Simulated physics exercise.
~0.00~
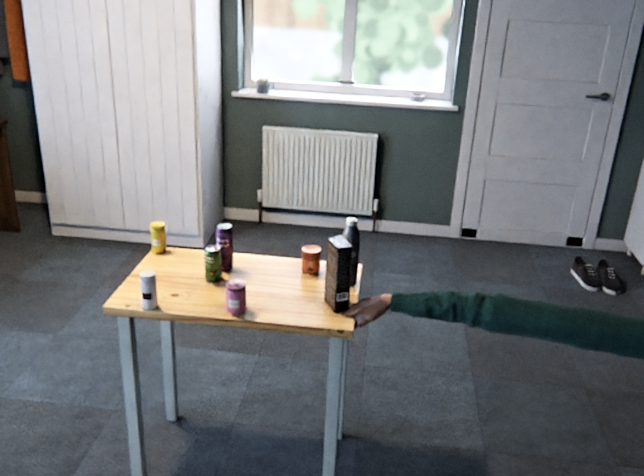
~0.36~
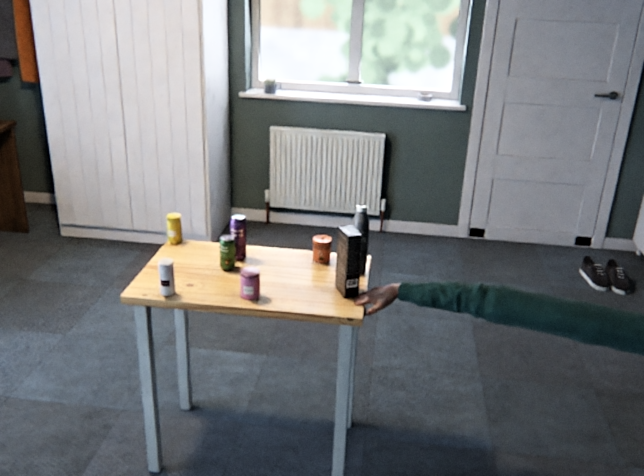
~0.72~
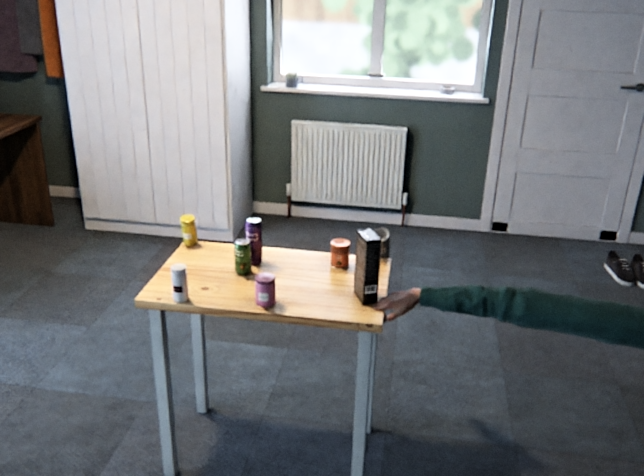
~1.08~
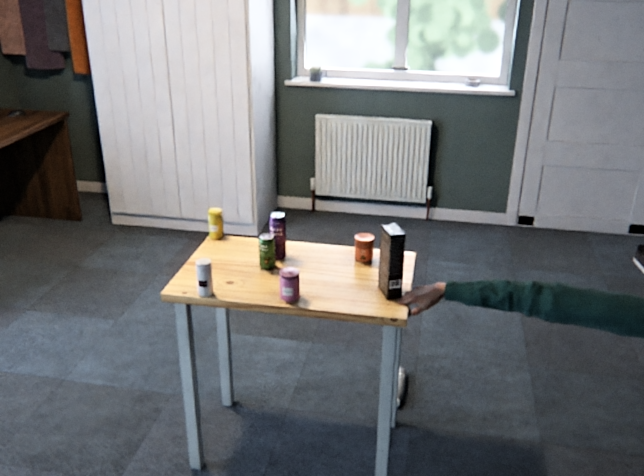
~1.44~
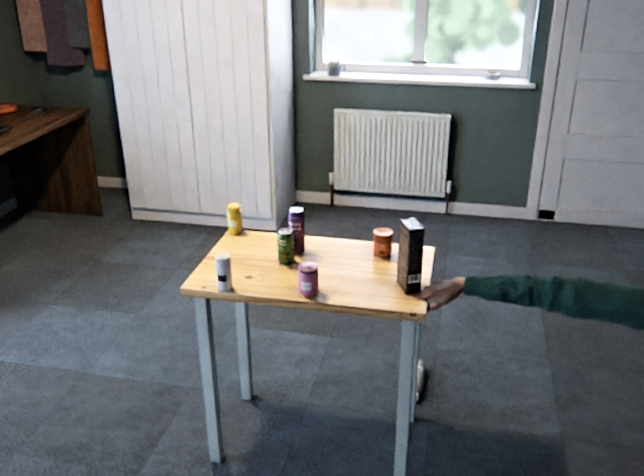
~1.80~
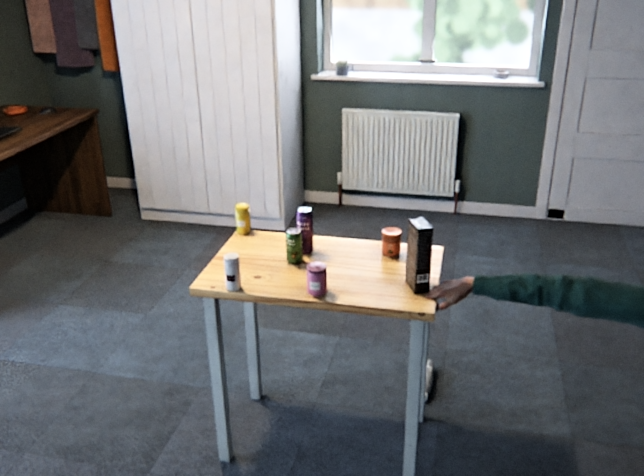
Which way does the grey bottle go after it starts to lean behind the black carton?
The grey bottle goes down, dropping off the table and ending up lying on the floor.
